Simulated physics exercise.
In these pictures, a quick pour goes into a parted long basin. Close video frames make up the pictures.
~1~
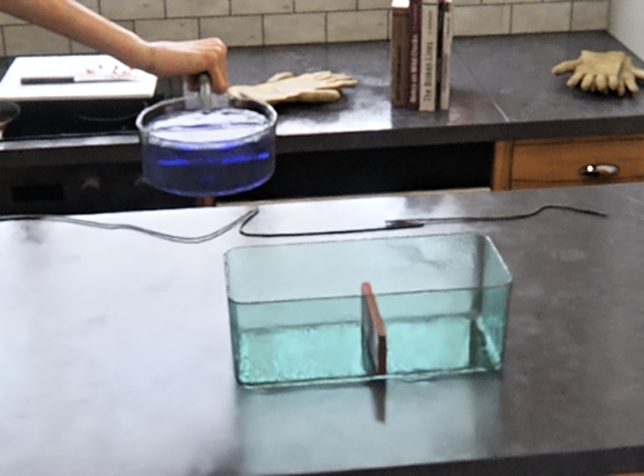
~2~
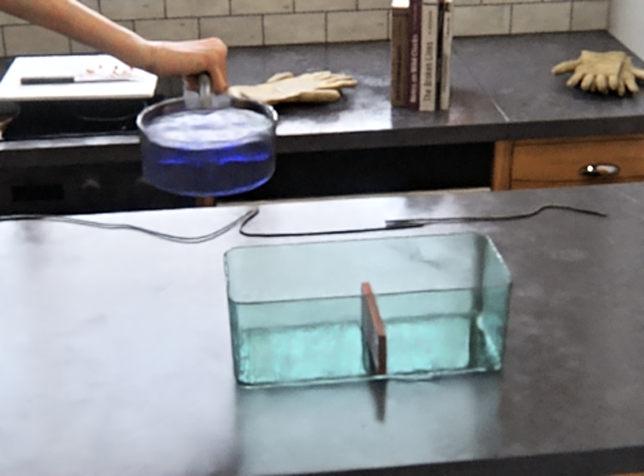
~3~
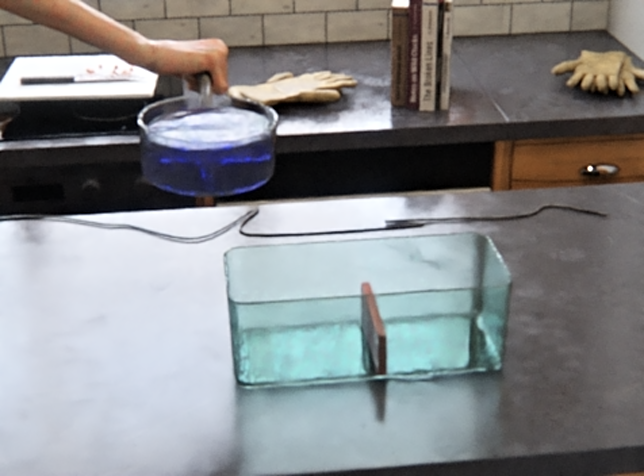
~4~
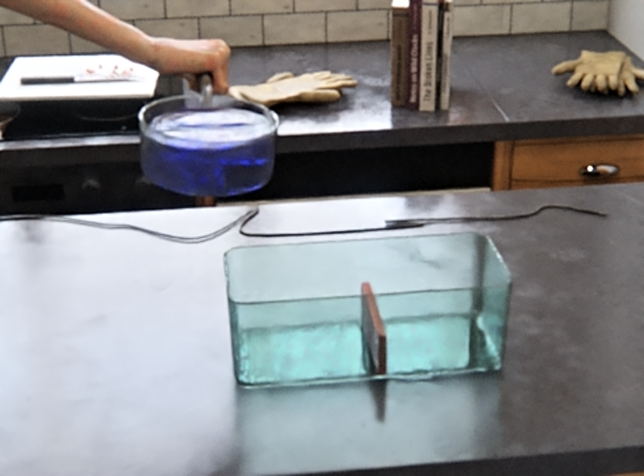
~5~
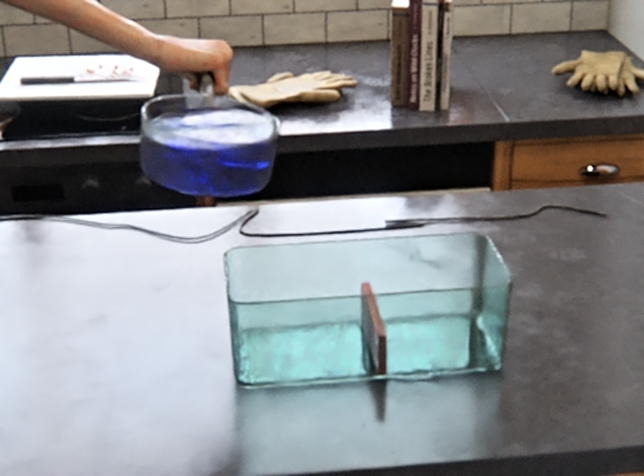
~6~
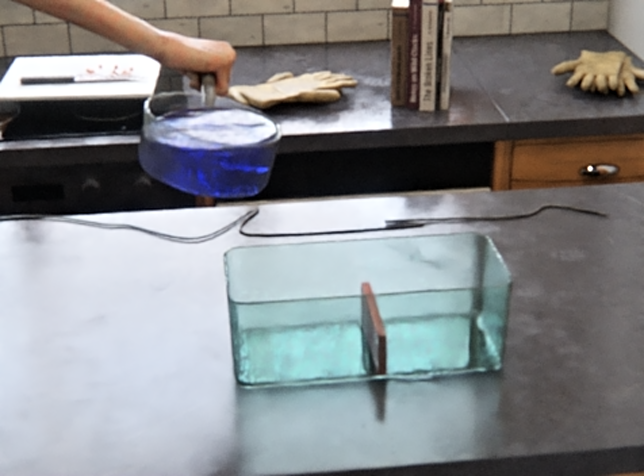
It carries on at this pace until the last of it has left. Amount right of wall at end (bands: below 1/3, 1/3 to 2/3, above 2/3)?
Below 1/3.
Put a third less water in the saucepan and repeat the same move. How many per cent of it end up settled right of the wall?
Estimated share: Close to 5 per cent.
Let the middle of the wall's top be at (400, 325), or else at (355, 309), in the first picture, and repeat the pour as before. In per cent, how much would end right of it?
The first placement leaves close to 25 per cent, the second close to 20 per cent.
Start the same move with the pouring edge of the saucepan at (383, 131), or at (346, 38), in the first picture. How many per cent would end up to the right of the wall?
Near 85 % and 75 %.
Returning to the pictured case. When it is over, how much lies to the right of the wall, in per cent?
0 % or thereabouts.
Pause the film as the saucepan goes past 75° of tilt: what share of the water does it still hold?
Roughly 35 %.
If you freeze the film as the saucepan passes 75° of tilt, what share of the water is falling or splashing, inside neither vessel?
Something close to 45 percent of it.
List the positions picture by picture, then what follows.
In the first picture, tilt 0°; pouring edge (275, 116); surface from (142, 131) to (273, 124); the long basin's rim runs from (227, 277) to (500, 259); the wall's top is at (374, 309).
In the second picture, tilt 1°; pouring edge (275, 117); surface from (141, 131) to (273, 125).
In the third picture, tilt 2°; pouring edge (276, 119); surface from (142, 131) to (273, 125).
In the fourth picture, tilt 5°; pouring edge (277, 122); surface from (142, 130) to (274, 126).
In the fifth picture, tilt 9°; pouring edge (279, 126); surface from (143, 129) to (275, 127).
In the sixth picture, tilt 14°; pouring edge (280, 132); surface from (144, 129) to (278, 127).
A moment on, the saucepan is tipped on its side and 36 per cent is still to pour, 20 is left of the wall and 0 right of it.
Next, the saucepan is tipped right over and 4 per cent is still to pour, 86 is left of the wall and 1 right of it.
Then the saucepan is tipped right over and 0 per cent is still to pour, 96 is left of the wall and 2 right of it.
Later the saucepan is tipped right over and 0 per cent is still to pour, 96 is left of the wall and 2 right of it.
In the end 96 per cent lies left of the wall, 2 right of it and 2 outside.
